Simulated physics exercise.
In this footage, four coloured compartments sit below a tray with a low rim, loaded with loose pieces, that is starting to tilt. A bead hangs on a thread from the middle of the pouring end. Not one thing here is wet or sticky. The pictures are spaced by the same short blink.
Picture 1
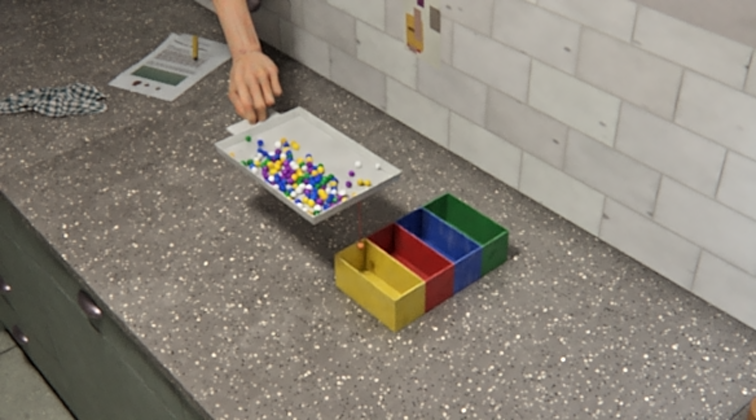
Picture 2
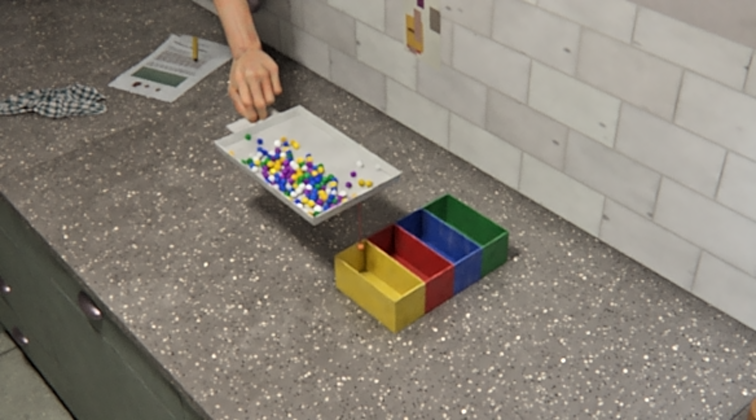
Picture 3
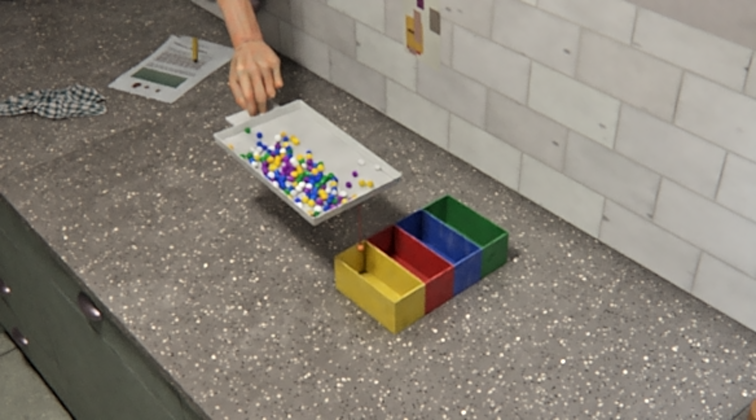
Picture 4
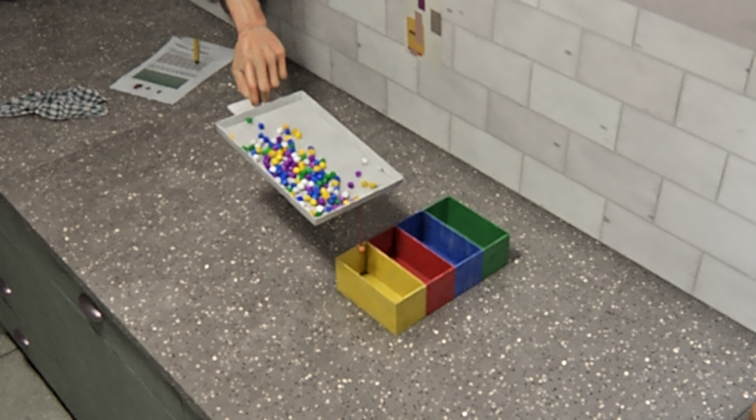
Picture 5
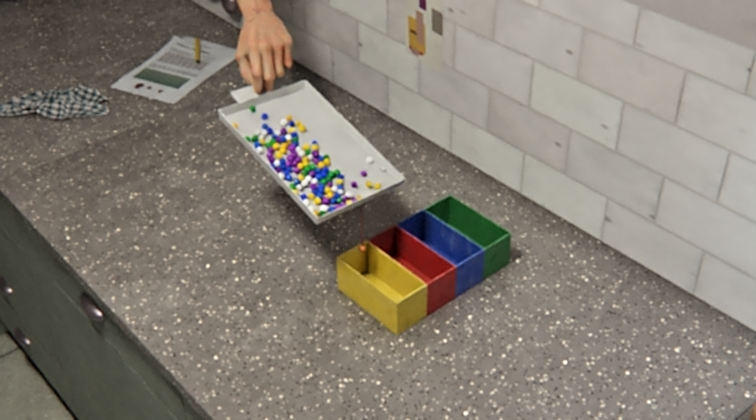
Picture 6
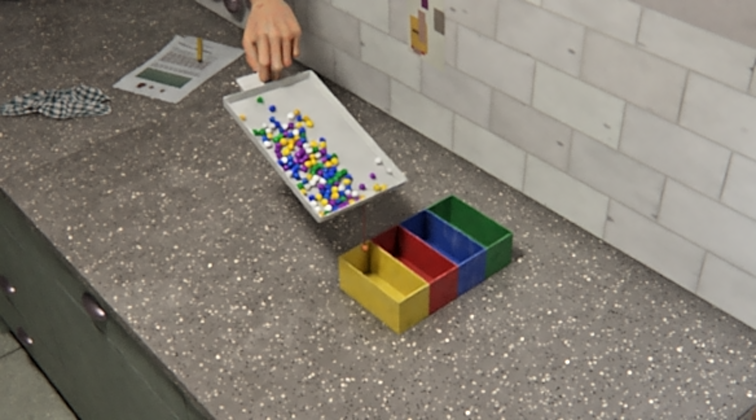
The clip opens on a hand holding a white tray of small multicoloured beads above a speckled counter, beside a box with yellow, red, blue and green compartments. The hand slowly raises its end of the tray, steepening the tilt, and the beads then begin to shift and spread down the tray.
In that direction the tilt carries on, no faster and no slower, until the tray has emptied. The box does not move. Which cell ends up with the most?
The red cell.
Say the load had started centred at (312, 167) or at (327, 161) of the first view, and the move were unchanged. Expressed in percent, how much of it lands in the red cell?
It would be roughly 60 per cent for the first and roughly 60 per cent for the second.
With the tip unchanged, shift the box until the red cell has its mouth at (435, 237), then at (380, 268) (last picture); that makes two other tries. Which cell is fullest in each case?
Run one gives the yellow cell; run two gives the cell in blue.
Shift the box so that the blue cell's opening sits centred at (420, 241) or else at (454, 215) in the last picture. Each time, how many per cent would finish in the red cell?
40% for the first placement, 20% for the second.
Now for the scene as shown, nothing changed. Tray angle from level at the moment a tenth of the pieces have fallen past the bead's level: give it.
Roughly 70 degrees of tilt.
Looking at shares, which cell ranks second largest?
Behind the top one comes yellow.
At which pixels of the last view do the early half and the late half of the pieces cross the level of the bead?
Near (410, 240) to start, and near (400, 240) afterwards.
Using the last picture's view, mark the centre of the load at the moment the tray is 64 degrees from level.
(375, 186).
Just after the last frame, tray tipped steeply; the larger part on the tray; just a few in the red cell; about a tenth falling or outside the box.
A moment on, tray tipped past a quarter turn; roughly a quarter on the tray; roughly a third in the red cell; roughly a quarter in the yellow cell; about a tenth in the blue cell; roughly a quarter falling or outside the box.
Further on, tray tipped past a quarter turn; roughly two thirds in the red cell; roughly a quarter in the yellow cell; about a tenth in the blue cell; just a few falling or outside the box.
When it is over, tray tipped past a quarter turn; roughly two thirds in the red cell; roughly a quarter in the yellow cell; about a tenth in the blue cell; not one in the green cell; just a few outside the box.
